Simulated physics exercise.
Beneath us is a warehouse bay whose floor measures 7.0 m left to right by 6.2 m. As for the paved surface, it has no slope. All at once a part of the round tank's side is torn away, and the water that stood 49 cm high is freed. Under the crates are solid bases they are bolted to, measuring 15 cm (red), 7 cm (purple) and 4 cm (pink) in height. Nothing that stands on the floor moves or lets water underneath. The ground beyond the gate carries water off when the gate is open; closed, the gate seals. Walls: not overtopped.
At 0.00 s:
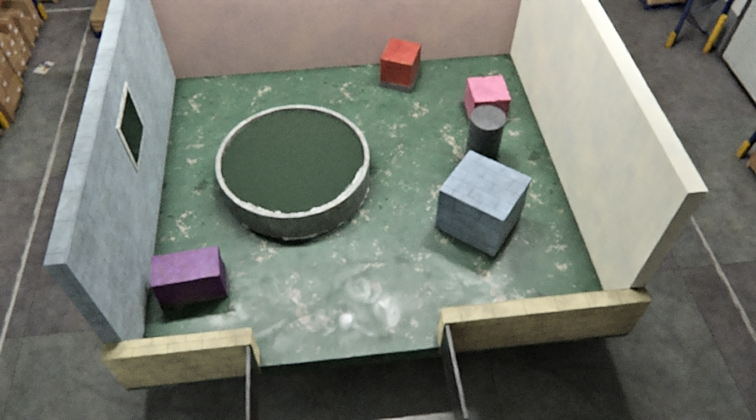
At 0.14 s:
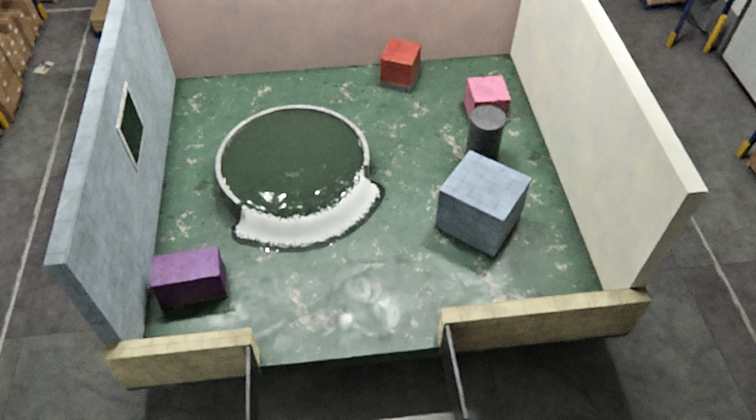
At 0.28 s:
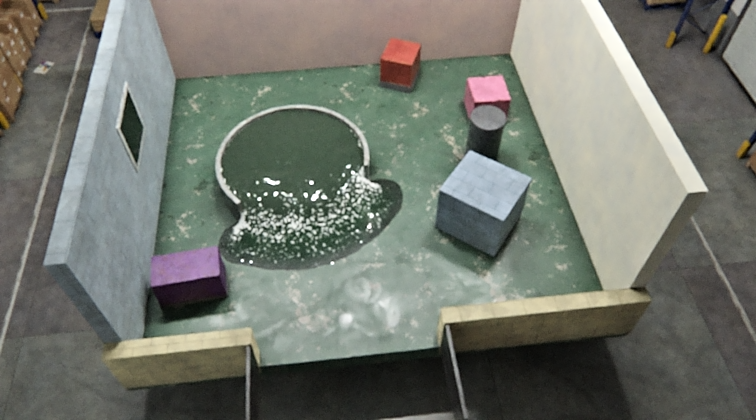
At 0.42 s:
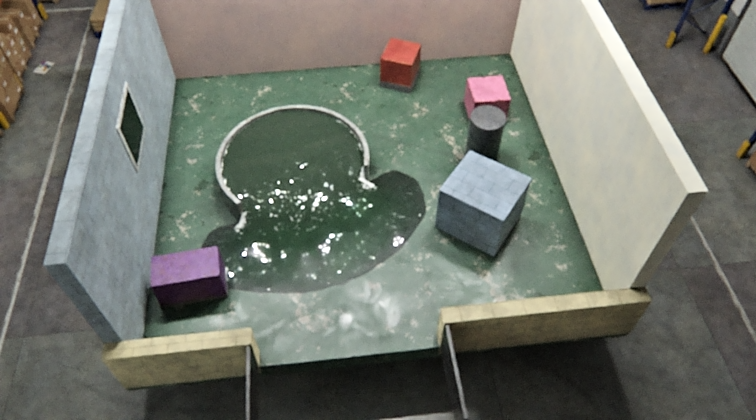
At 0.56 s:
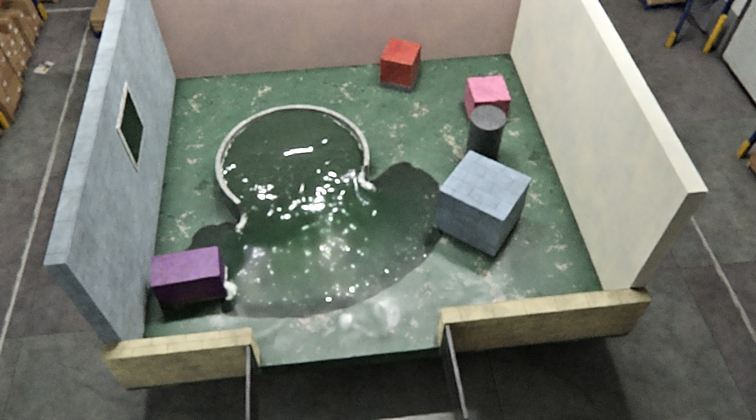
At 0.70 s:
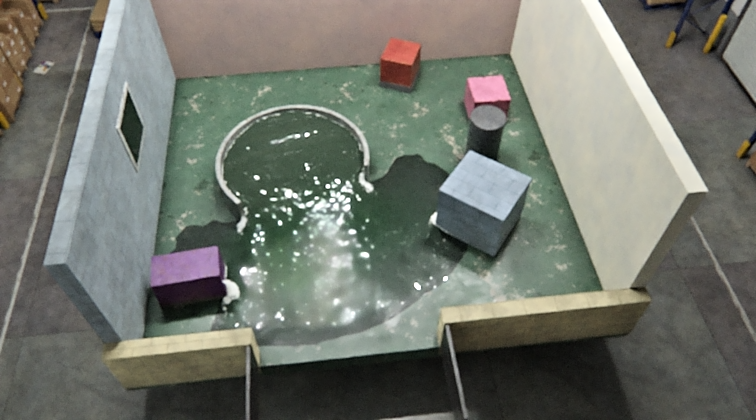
To begin with, dark water sits still in a round tank on a green floor walled on three sides, among coloured blocks and a dark cylinder. The tank's near side gives way and water bursts out in white froth, then spreads forward and sideways, reaching the purple block and the large blue-grey one.
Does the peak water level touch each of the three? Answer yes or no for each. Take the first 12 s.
Crate by crate: Red crate - no, untouched; purple crate - yes, touched; pink crate - yes, touched.
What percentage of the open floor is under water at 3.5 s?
50 %.
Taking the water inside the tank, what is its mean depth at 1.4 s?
28 cm.
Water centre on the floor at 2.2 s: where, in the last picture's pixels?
Near (324, 233).
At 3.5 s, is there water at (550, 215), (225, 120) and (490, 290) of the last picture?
Going through the three points: Awash, then not yet touched, then awash.
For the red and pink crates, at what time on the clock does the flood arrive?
The flood gets to red at 3.4 s, while pink is reached at 2.2 s.
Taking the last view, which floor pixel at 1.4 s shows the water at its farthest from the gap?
I'd put it close to (550, 298).
After 1.4 s water covers 35 % of the floor and is deepest (25 cm) near (255, 351); red plinth not reached, purple plinth reached, pink plinth not reached.
After 2.2 s water covers 45 % of the floor and is deepest (21 cm) near (255, 351); red plinth not reached, purple plinth reached, pink plinth reached.
After 3.5 s water covers 50 % of the floor and is deepest (21 cm) near (604, 314); red plinth reached, purple plinth reached, pink plinth reached.
After 7.0 s water covers 80 % of the floor and is deepest (9 cm) near (530, 123); red plinth reached, purple plinth reached, pink plinth reached.
After 12.0 s water covers 100 % of the floor and is deepest (5 cm) near (414, 70); highest at the red plinth 8 cm, highest at the purple plinth 22 cm, highest at the pink plinth 11 cm.
